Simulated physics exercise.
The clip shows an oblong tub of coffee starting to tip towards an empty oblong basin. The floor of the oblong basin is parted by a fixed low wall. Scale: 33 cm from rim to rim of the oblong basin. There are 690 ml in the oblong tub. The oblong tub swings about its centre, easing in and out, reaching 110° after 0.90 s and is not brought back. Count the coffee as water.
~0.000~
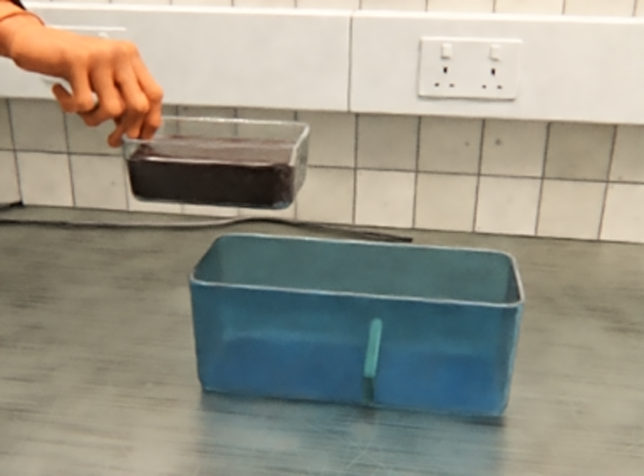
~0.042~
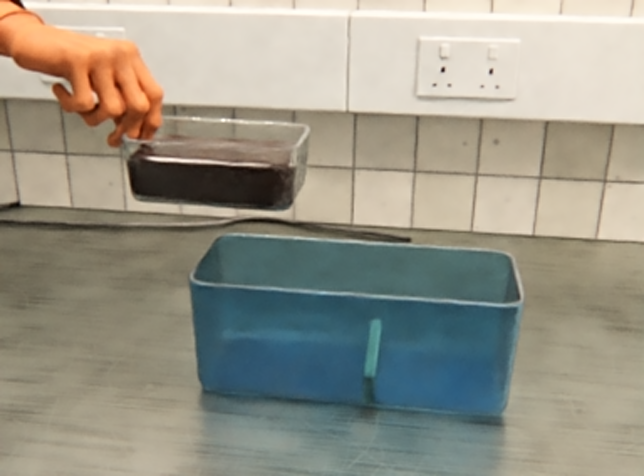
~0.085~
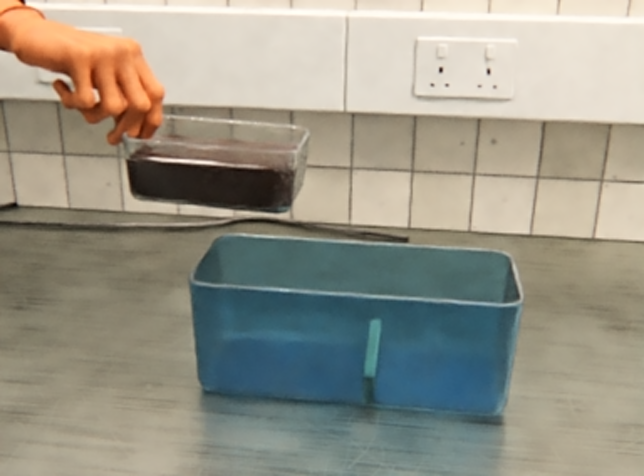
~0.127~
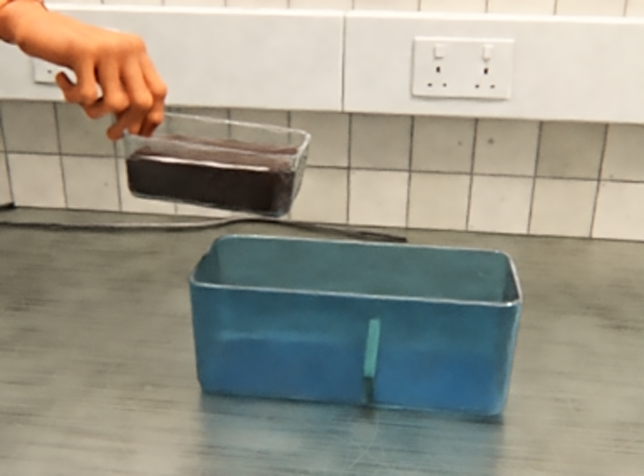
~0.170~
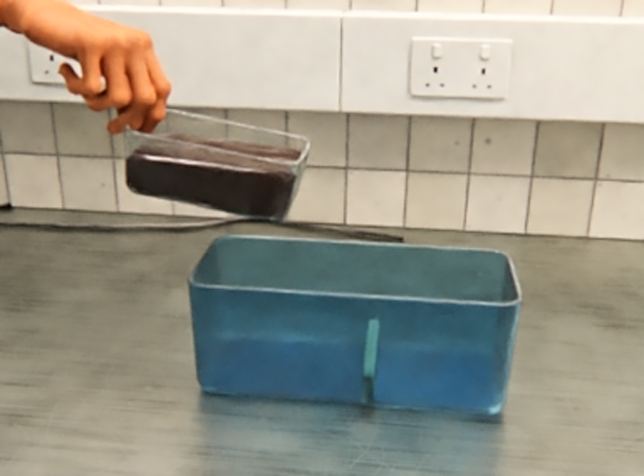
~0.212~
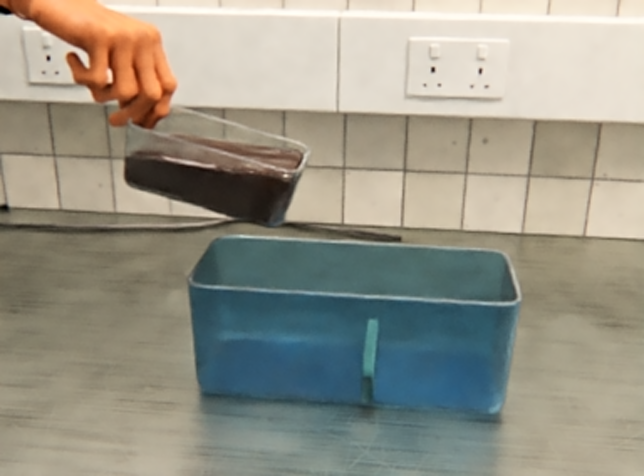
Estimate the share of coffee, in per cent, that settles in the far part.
About 31 per cent.
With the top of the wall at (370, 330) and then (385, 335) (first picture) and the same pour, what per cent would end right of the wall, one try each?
In turn about 20 and 5 per cent.
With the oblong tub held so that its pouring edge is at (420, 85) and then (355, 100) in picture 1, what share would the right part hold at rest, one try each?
In turn about 60 and 55 per cent.
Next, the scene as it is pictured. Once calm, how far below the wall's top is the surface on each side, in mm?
Left about 12 mm, right about 18 mm.
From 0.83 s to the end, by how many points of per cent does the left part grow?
Some 0 per cent.
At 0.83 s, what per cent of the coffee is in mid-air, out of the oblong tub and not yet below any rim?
Some 5 per cent.
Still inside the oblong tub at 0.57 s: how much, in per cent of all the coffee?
Some 24 per cent.
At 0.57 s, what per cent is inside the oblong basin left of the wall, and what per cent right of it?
Some 30 per cent left and 6 right.
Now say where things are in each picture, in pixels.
The first picture shows tilt 0°; pouring edge (303, 138); surface from (143, 143) to (301, 152); the oblong basin's rim runs from (205, 257) to (518, 279); the wall's top is at (373, 347).
The second picture shows tilt 1°; pouring edge (303, 139); surface from (143, 144) to (301, 152).
The third picture shows tilt 2°; pouring edge (304, 142); surface from (143, 143) to (301, 154).
The fourth picture shows tilt 5°; pouring edge (304, 147); surface from (143, 143) to (301, 157).
The fifth picture shows tilt 9°; pouring edge (305, 154); surface from (142, 142) to (301, 158).
The sixth picture shows tilt 14°; pouring edge (305, 162); surface from (141, 142) to (303, 161).
By 0.57 s the tilt is 77° and 23 per cent is still to pour, 31 is left of the wall and 6 right of it.
By 0.83 s the tilt is 108° and 3 per cent is still to pour, 62 is left of the wall and 25 right of it.
By 1.10 s the tilt is 110° and 0 per cent is still to pour, 65 is left of the wall and 28 right of it.
By 1.40 s the tilt is 110° and 0 per cent is still to pour, 63 is left of the wall and 31 right of it.
At rest 63 per cent lies left of the wall, 31 right of it and 7 outside.
